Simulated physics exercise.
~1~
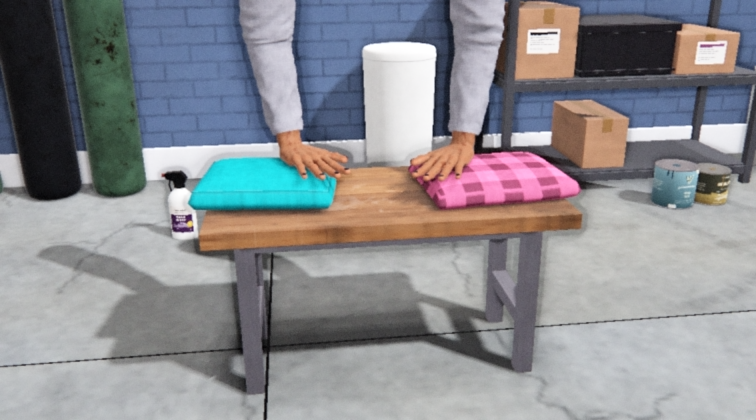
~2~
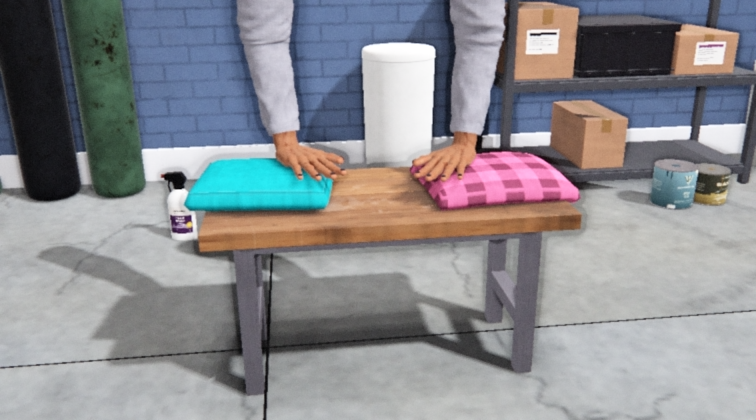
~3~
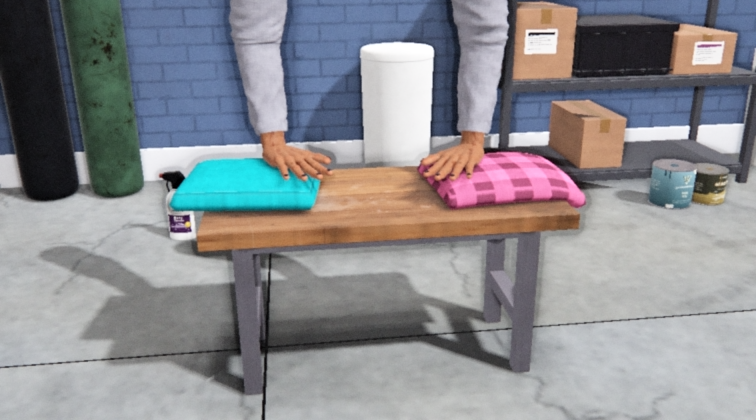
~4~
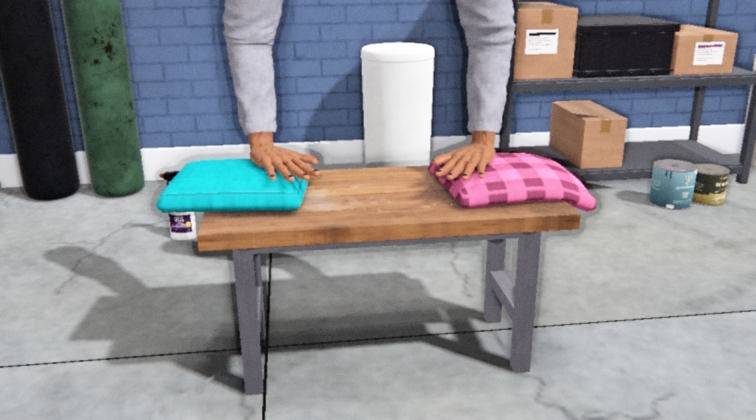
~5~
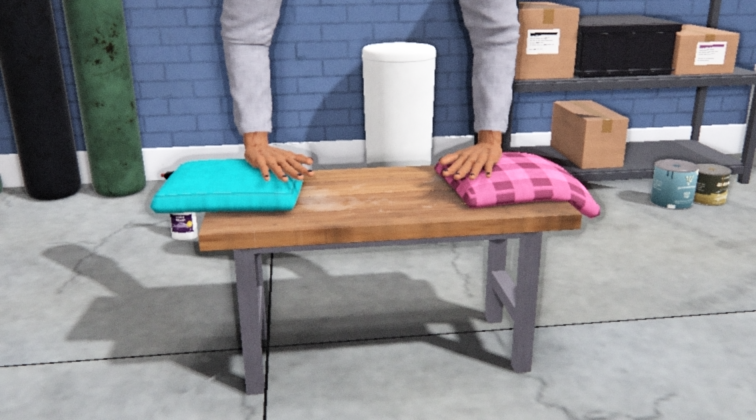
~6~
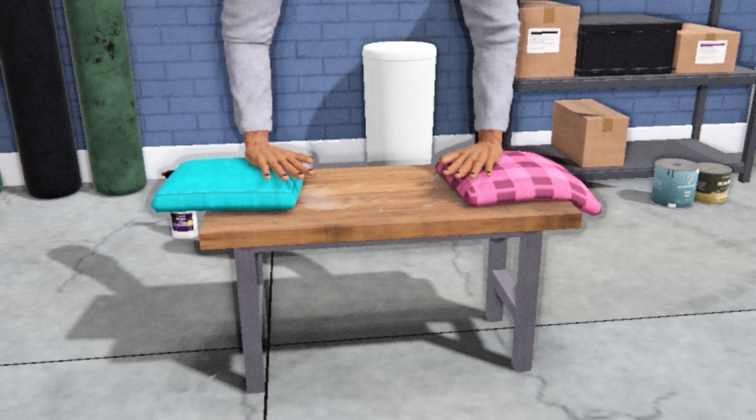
In a garage-like room with a blue brick wall, a turquoise soft bag and a pink checked folded blanket lie at opposite ends of a low wooden table. Two hands slide them slowly outward, left and right, until both overhang the ends and the blanket's outer end droops slightly.
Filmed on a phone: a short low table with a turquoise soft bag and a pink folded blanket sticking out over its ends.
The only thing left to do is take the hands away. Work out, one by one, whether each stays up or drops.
One by one. The turquoise soft bag stays up. The pink folded blanket stays up.
Then, 0.60 s later than the last view, soft bag at rest; folded blanket at rest.
Finally, soft bag at rest; folded blanket at rest. The turquoise soft bag holds its place and the pink folded blanket stays up there.
